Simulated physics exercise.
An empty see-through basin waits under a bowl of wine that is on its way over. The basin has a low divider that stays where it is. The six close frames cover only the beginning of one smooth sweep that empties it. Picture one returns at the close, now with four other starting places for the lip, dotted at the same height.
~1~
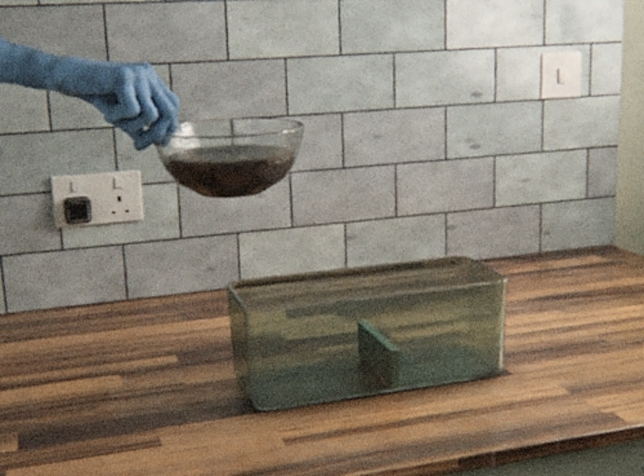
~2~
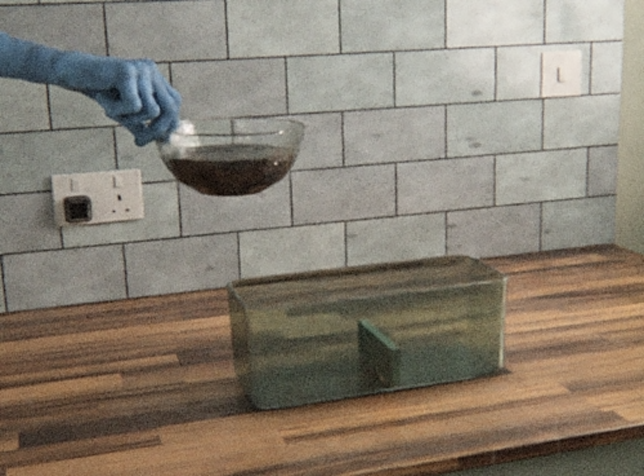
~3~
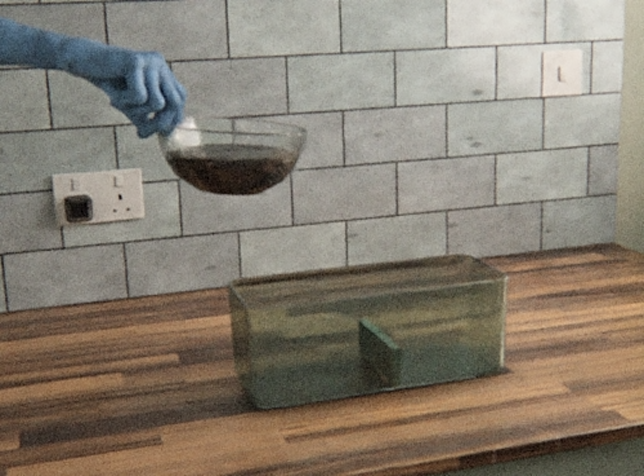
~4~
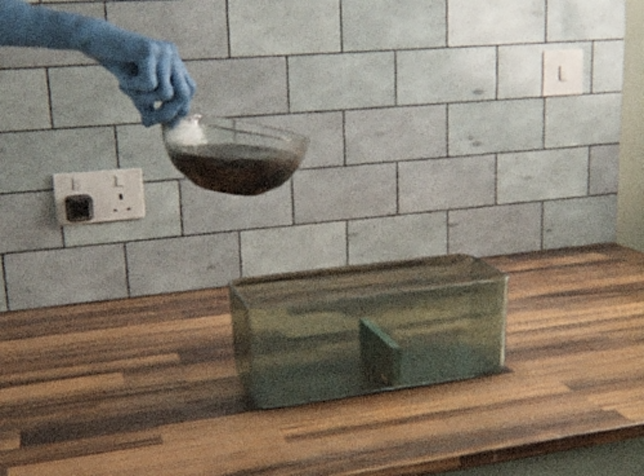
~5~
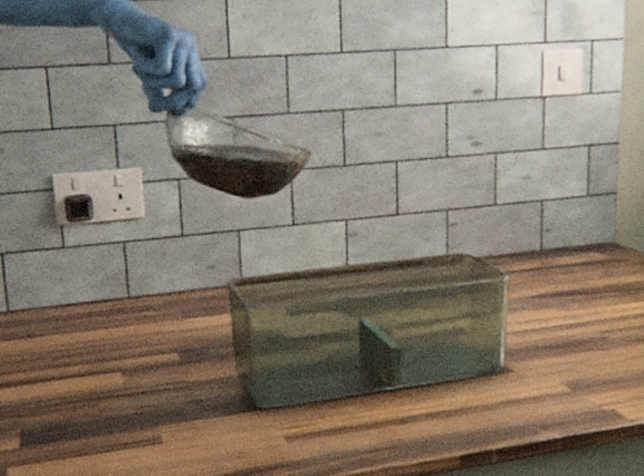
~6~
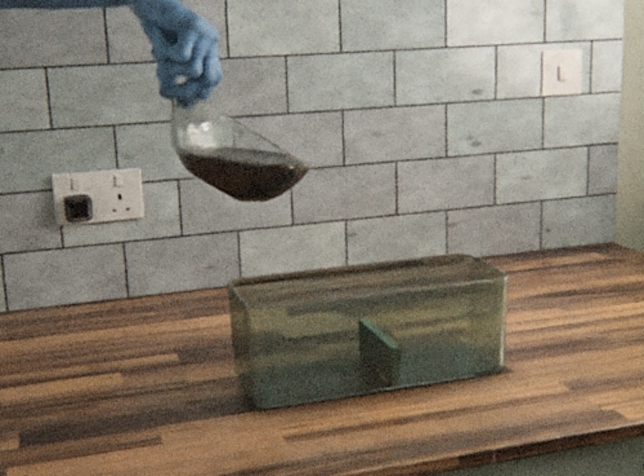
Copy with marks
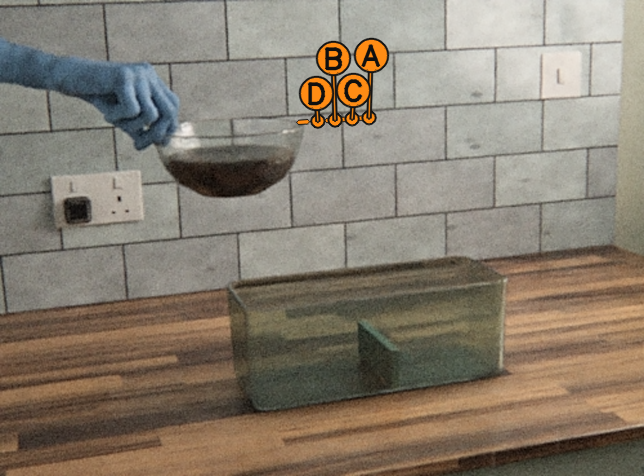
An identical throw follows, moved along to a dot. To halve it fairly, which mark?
Go for B.
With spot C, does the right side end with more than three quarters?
No, it does not.
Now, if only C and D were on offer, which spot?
That would be C.
On the marked copy, A at (369, 117); B at (335, 119); C at (352, 118); D at (317, 121).
With A, about 23 % ends left of the wall and 74 % right of it.
With B, about 52 % ends left of the wall and 46 % right of it.
With C, about 37 % ends left of the wall and 61 % right of it.
With D, about 76 % ends left of the wall and 19 % right of it; 5 % is lost outside.
